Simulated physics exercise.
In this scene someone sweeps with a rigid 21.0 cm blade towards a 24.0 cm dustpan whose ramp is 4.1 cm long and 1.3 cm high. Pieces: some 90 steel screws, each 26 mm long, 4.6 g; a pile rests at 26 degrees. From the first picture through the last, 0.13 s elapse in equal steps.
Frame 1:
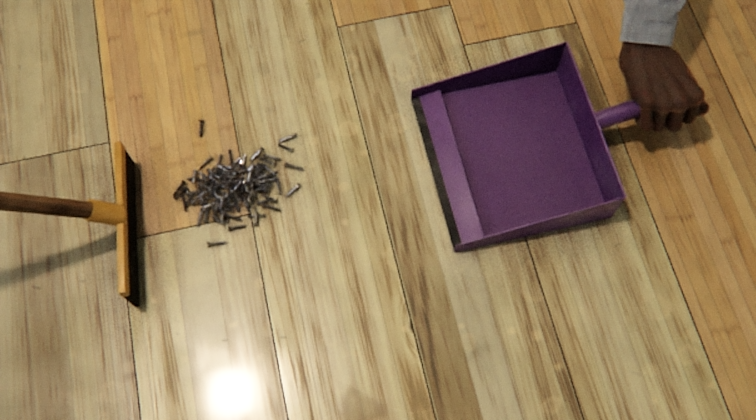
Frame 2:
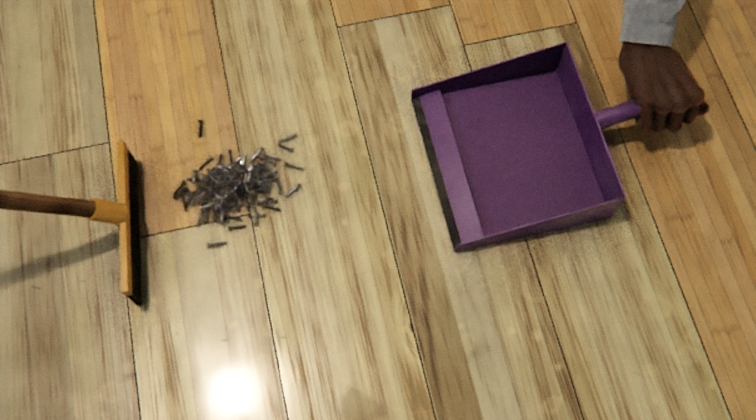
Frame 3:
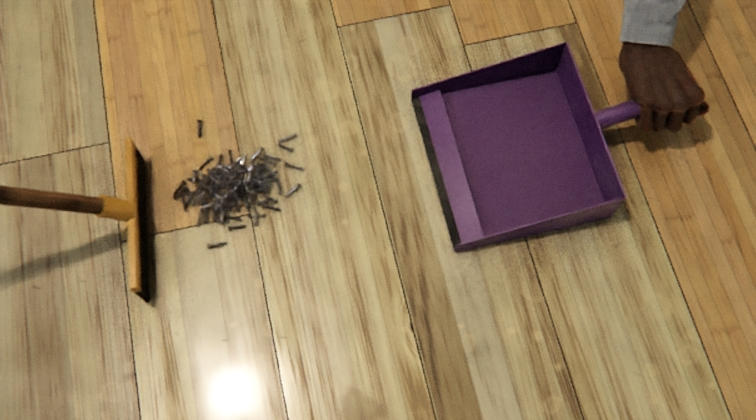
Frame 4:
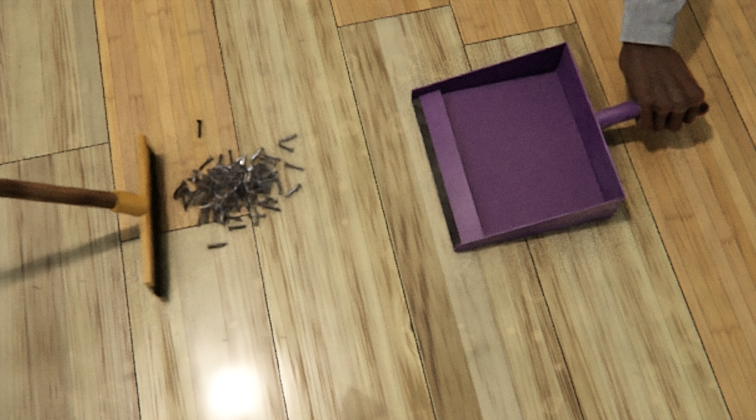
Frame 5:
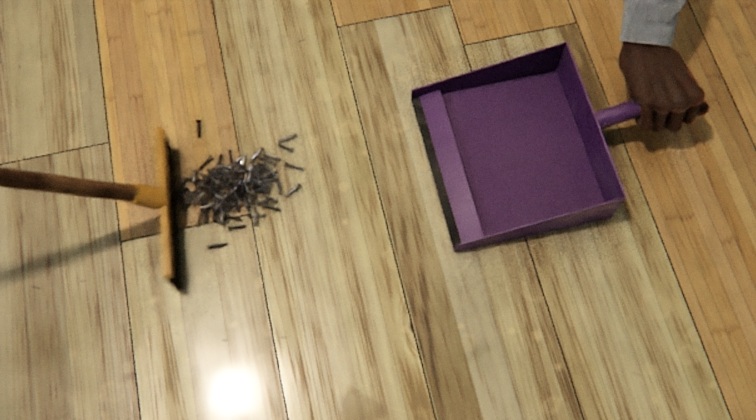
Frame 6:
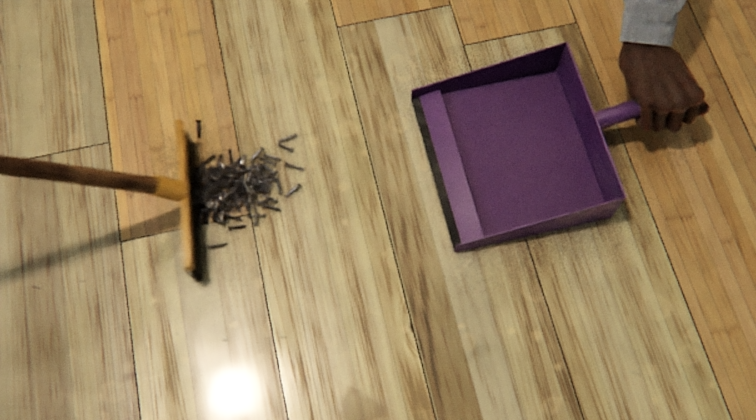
On a wooden floor, a broom slides right into a pile of screws while a hand holds a purple dustpan still.
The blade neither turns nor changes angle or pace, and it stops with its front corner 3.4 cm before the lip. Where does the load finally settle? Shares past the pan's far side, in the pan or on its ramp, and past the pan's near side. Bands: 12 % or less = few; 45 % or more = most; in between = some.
Shares - far side: Some; pan: Some; near side: Few.
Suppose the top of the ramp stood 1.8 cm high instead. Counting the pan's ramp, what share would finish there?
It would be roughly 30 percent.
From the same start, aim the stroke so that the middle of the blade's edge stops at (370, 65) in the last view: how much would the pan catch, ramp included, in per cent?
That would come to near 15 percent.
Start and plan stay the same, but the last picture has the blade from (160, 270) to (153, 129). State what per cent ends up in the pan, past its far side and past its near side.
Pan 5; far 35; near 0.
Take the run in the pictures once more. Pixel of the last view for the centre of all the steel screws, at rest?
Resting centre estimate: Around (424, 128).
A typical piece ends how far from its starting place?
It works out to some 30 cm.
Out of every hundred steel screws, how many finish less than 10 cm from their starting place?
Around 0 per cent, give or take.
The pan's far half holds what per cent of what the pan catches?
I'd put it at around 80 per cent.
Then, 0.14 s after the last picture, middle of the blade 18 cm from the lip; 0 % over the lip, far side 10 %, near side 0 %.
Then, 0.24 s after the last picture, middle of the blade 8 cm from the lip; 0 % over the lip, far side 15 %, near side 0 %.
Then, 0.47 s after the last picture, middle of the blade 4 cm from the lip; 40 % over the lip, far side 15 %, near side 0 %.
In the end, far side 15 %, pan 35 %, near side 0 %, in front of the lip or behind the blade 45 %.
